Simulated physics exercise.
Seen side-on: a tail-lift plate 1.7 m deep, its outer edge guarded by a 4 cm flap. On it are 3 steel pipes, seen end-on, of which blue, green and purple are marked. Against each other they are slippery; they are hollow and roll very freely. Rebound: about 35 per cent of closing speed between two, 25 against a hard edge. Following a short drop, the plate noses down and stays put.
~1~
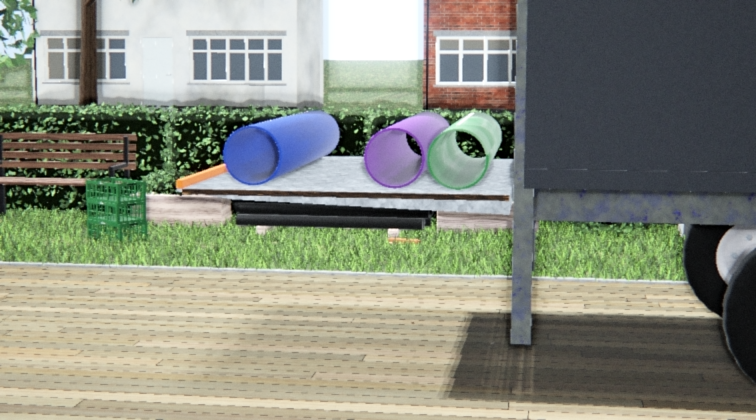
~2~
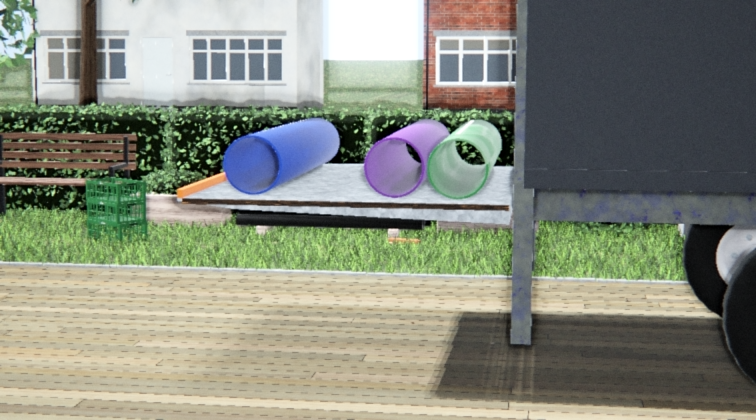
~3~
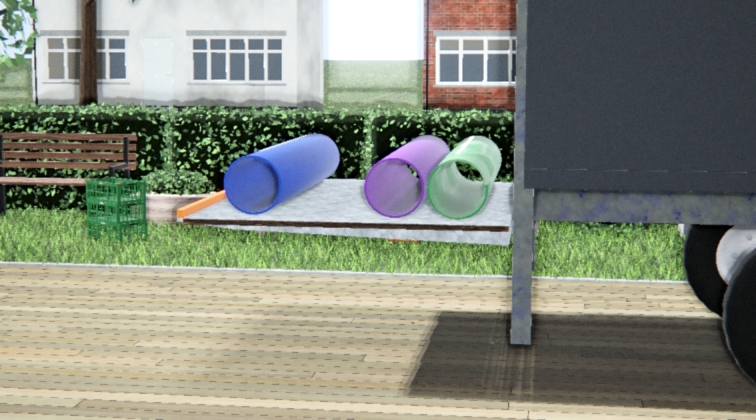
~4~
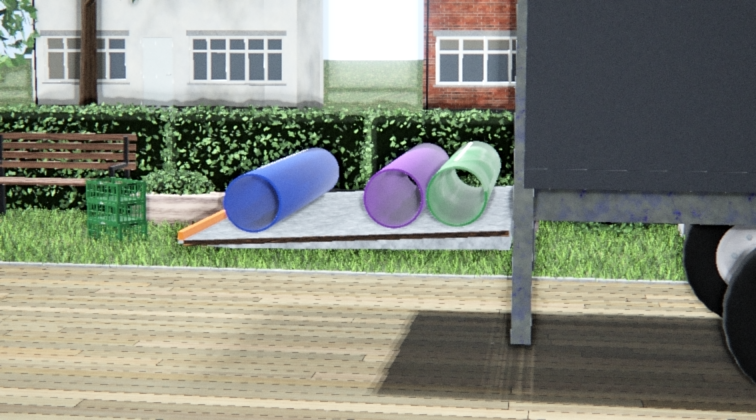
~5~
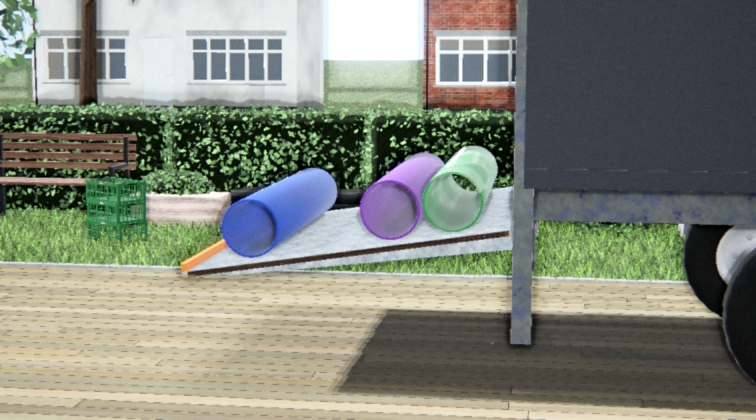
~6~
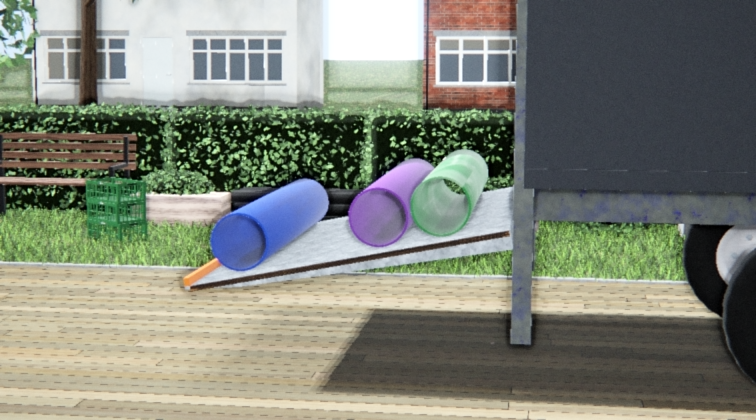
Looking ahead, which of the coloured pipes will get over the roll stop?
Result - blue comes off the plate, Green comes off the plate, Purple comes off the plate.
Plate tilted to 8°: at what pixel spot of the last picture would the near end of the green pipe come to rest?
It would finish close to (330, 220) in the last picture.
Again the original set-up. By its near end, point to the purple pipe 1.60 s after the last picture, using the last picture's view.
Roughly at (109, 287) in the last picture.
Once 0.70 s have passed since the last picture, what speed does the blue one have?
About 0.4 m/s.
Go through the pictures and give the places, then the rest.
Blue (252, 156), green (458, 159), purple (394, 158); plate level; stop at (180, 184); 3 of the 3 make up the bottom layer on the plate, in the first frame.
Blue (252, 165), green (458, 169), purple (394, 168); plate level, in the second frame.
Blue (253, 185), green (458, 189), purple (394, 188); plate level, in the third frame.
Blue (252, 203), green (457, 196), purple (394, 198); plate tilted 3°; stop at (181, 236), in the fourth frame.
Blue (250, 229), green (453, 202), purple (390, 210); plate tilted 9°, in the fifth frame.
Blue (239, 242), green (441, 206), purple (378, 217); plate tilted 11°; stop at (187, 282), in the sixth frame.
Another 0.7 s on from the last picture, blue is on the plate, 5 cm from the stop, rolling left; green is on the plate, 85 cm from the stop, rolling left; purple is on the plate, 55 cm from the stop, rolling left; 0 of 3 are off.
Another 1.6 s on from the last picture, blue is off the lift, on the ground; green is over the stop and falling; purple is over the stop and falling; 3 of 3 are off.
In the end (4.6 s after the last picture), blue is on the ground; green is on the ground; purple is off the lift, on the ground; 3 of 3 are off.
